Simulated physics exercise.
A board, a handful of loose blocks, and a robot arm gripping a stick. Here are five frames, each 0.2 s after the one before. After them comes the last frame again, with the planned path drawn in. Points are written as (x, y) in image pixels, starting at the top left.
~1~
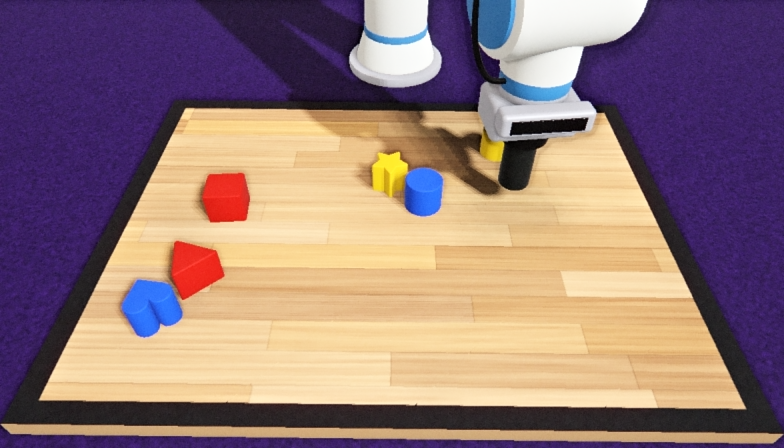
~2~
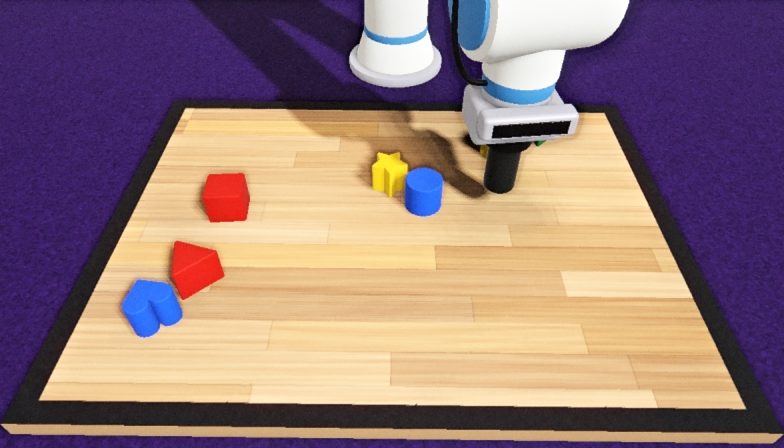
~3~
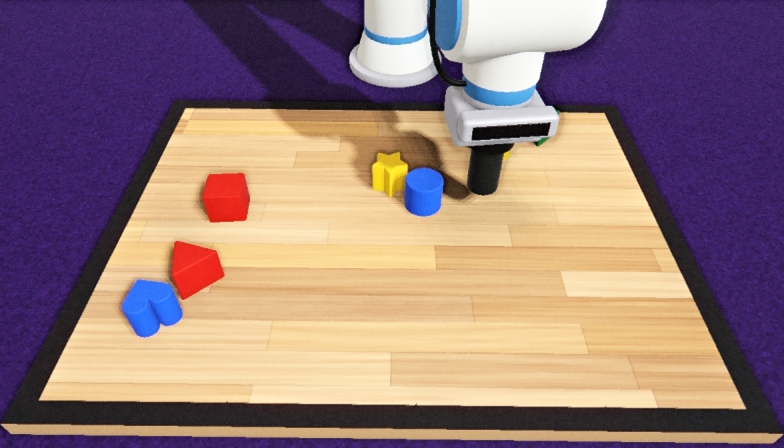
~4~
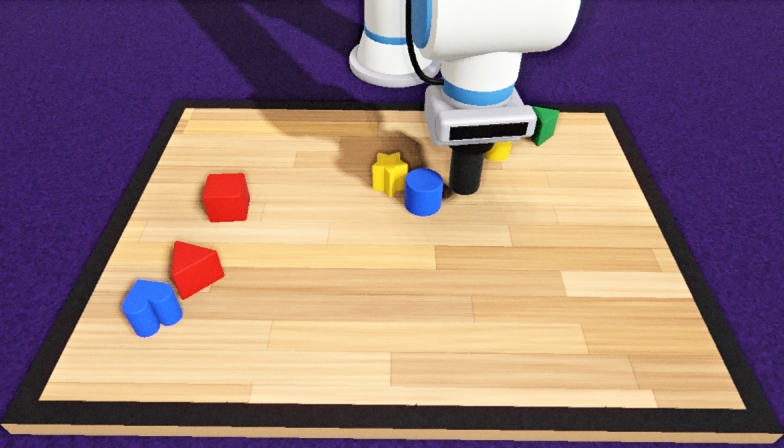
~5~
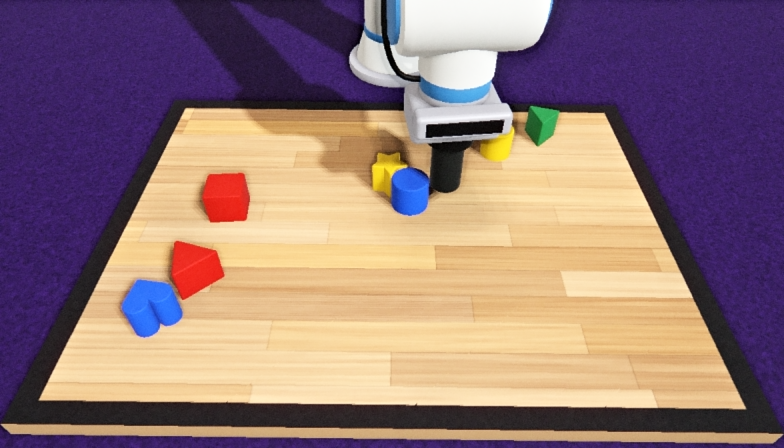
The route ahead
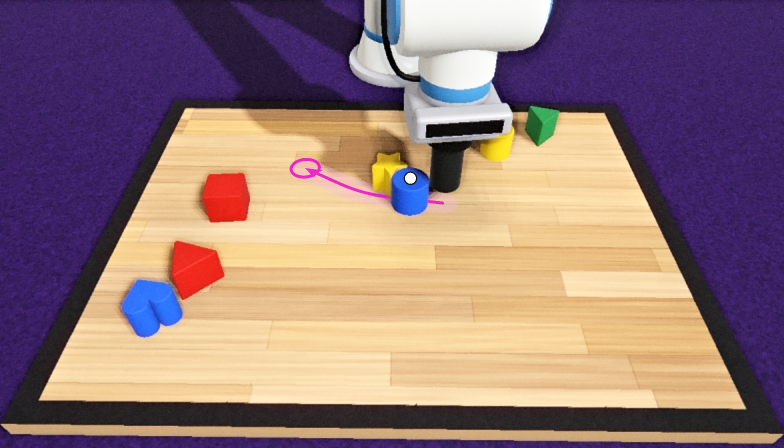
On a wooden board, a robot arm moves its stick left and nudges a blue cylinder.
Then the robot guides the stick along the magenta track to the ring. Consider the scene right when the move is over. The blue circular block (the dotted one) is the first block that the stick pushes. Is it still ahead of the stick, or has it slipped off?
It escapes to one side.
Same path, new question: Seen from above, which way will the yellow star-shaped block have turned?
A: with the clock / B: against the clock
Correct choice: A.
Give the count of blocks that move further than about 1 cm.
I count two.
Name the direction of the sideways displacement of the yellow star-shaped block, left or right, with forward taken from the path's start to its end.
Facing from start to end, it shifts right.
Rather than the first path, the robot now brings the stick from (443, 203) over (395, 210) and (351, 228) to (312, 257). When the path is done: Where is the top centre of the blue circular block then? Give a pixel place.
So, by the moment the path ends, you'll find the top centre of the blue circular block at (335, 181).
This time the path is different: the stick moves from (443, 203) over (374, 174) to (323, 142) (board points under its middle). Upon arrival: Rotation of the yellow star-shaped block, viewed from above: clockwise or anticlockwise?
Seen from overhead, it turns anticlockwise.
Drawn move, from (443, 203) via (391, 197) and (344, 186), ending at (305, 168); the dot is on the blue circular block.
What follows on the original path. One third of the way, stick at (391, 179); yellow star-shaped block at (373, 157), turned 65° clockwise; blue circular block at (358, 179).
Two thirds of the way, stick at (342, 167); yellow star-shaped block at (355, 146); blue circular block at (323, 179).
At the end, stick at (303, 150); yellow star-shaped block at (351, 144), turned 160° clockwise; blue circular block at (323, 179).
